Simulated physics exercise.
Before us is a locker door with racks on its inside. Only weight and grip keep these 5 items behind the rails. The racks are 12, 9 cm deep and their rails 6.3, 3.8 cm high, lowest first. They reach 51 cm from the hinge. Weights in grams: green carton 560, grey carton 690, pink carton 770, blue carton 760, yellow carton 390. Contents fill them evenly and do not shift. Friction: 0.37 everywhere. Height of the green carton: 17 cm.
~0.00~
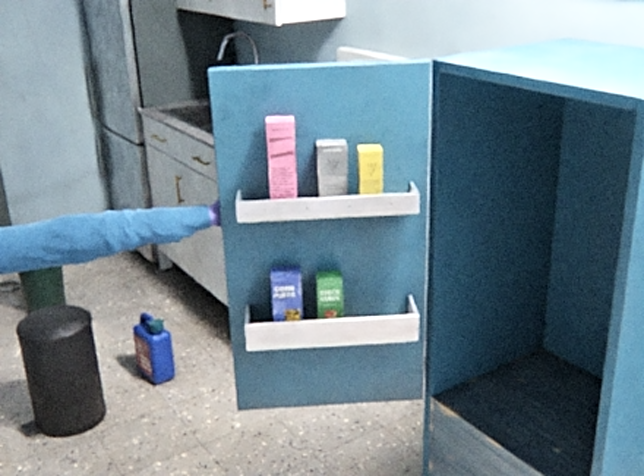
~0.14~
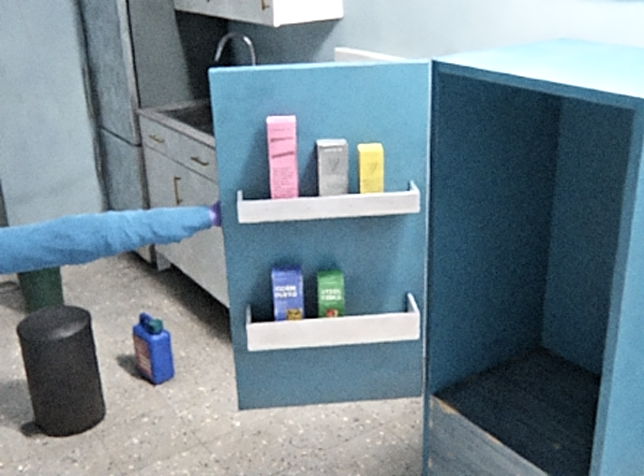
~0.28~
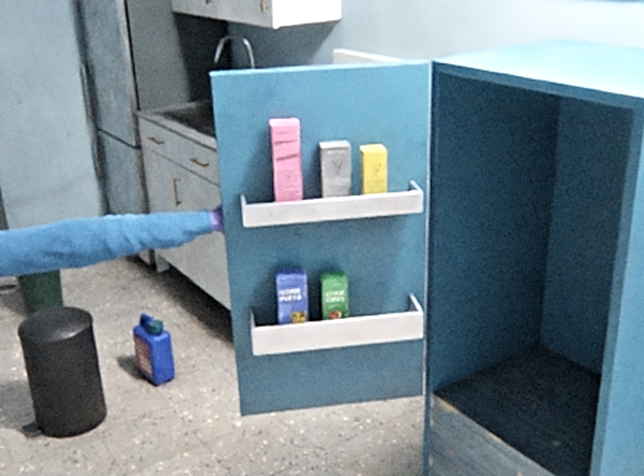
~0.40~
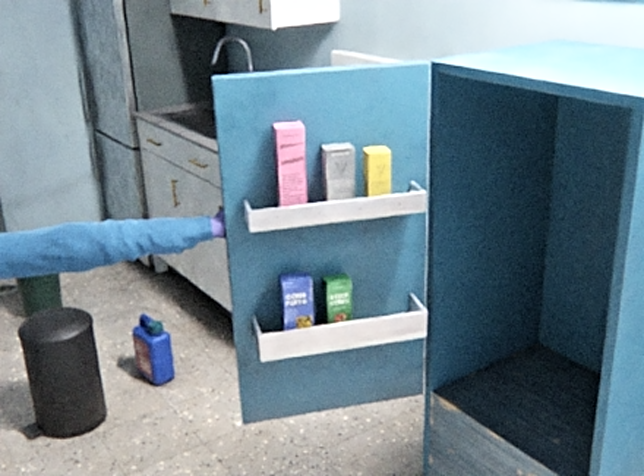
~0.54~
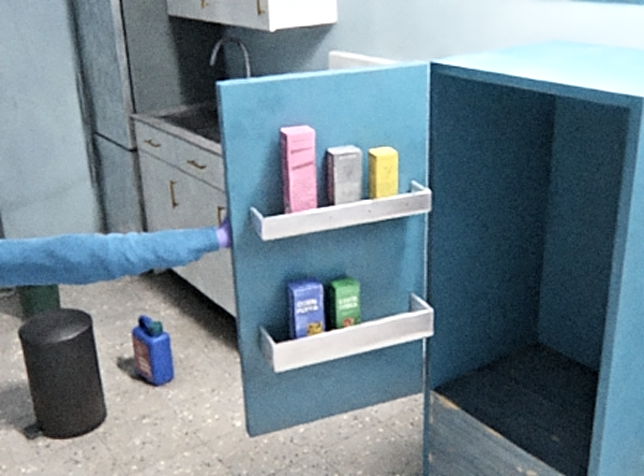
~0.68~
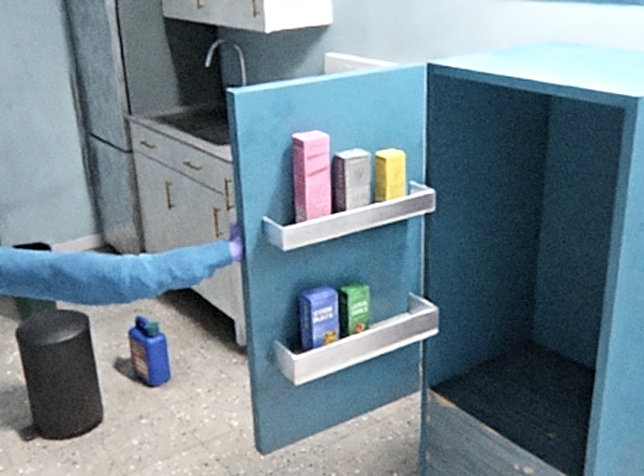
A gloved hand on a blue-sleeved arm slowly swung the open blue locker door partway toward closed, at first barely moving it, while the colourful cartons stayed in place on its two white racks.
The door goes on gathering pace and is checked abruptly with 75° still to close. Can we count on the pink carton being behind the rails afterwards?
The pink carton falls out.
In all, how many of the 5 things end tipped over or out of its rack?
1 of them.
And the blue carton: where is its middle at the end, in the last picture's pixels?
Around (365, 339).
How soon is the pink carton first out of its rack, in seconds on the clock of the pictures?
At about 1.1 s.
By 1.08 s, open by 75°; pink carton now out of its rack; green carton tilted 10°; grey carton 2 cm from its spot.
By 1.48 s, open by 75°; blue carton tilted 14°; green carton tilted 4°; grey carton 2 cm from its spot.
By 1.88 s, open by 75°; green carton 2 cm from its spot; blue carton 2 cm from its spot; grey carton 2 cm from its spot.
When it is over (3.1 s), out of its rack, pink carton; the other 4 within 5 cm of the start.
